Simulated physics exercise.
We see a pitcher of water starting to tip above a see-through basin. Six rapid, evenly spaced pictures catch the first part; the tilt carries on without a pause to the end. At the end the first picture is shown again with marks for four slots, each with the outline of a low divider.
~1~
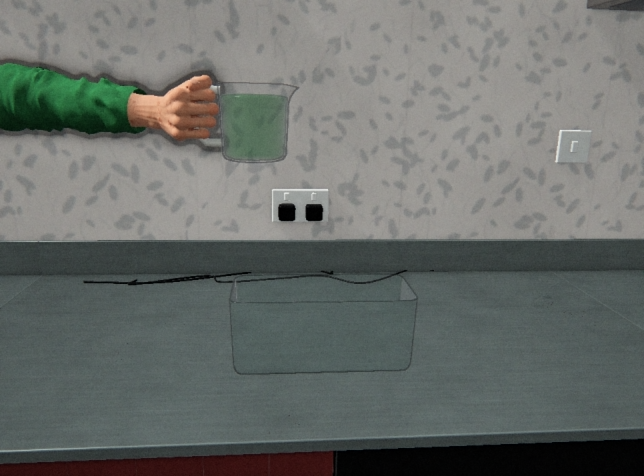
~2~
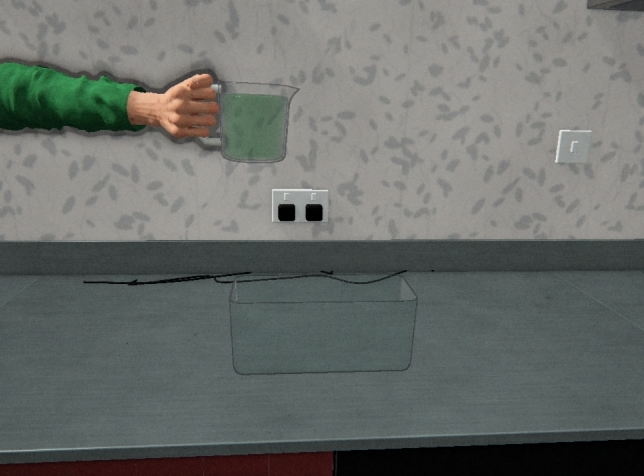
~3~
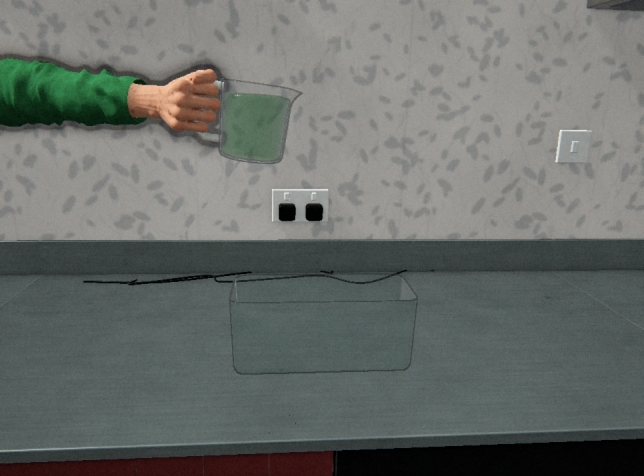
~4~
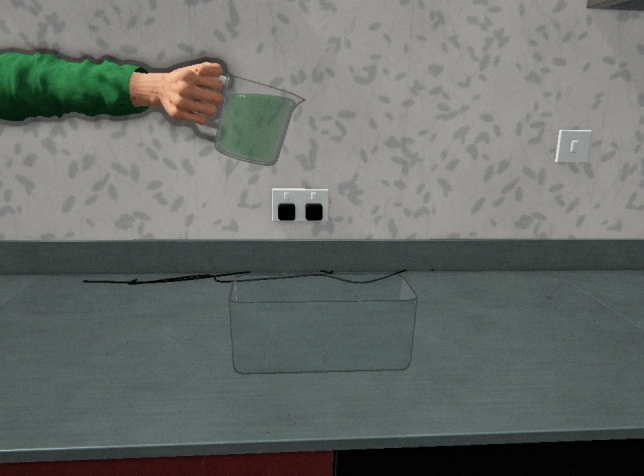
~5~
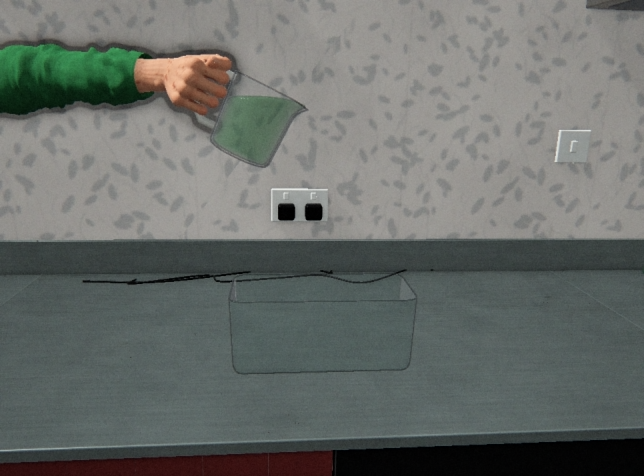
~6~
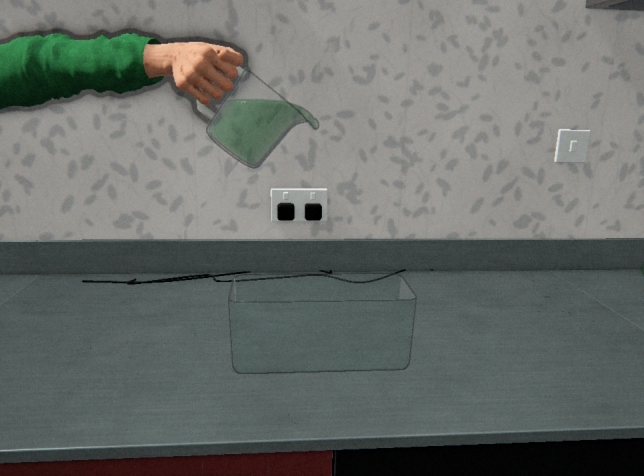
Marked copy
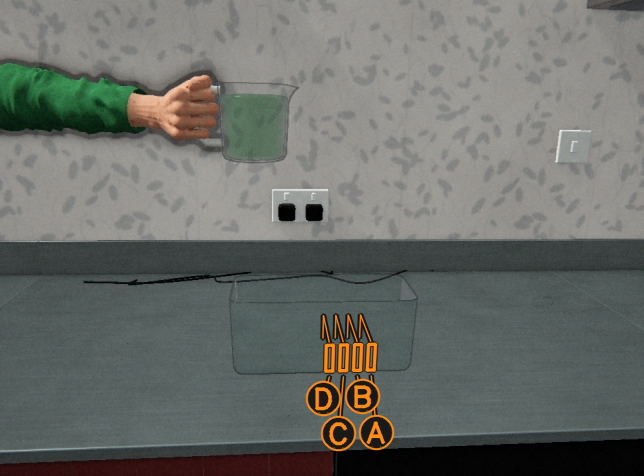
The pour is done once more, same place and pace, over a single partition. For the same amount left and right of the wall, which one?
Use place B.
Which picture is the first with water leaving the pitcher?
Picture 6.
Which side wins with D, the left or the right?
The right one.
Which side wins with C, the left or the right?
The right one.
On the marked copy, A at (371, 375); B at (357, 375); C at (343, 376); D at (329, 376).
For place A, about 77 % ends left of the wall and 14 % right of it; 10 % is lost outside.
For place B, about 50 % ends left of the wall and 47 % right of it; 3 % is lost outside.
For place C, about 28 % ends left of the wall and 69 % right of it; 3 % is lost outside.
For place D, about 11 % ends left of the wall and 86 % right of it; 3 % is lost outside.
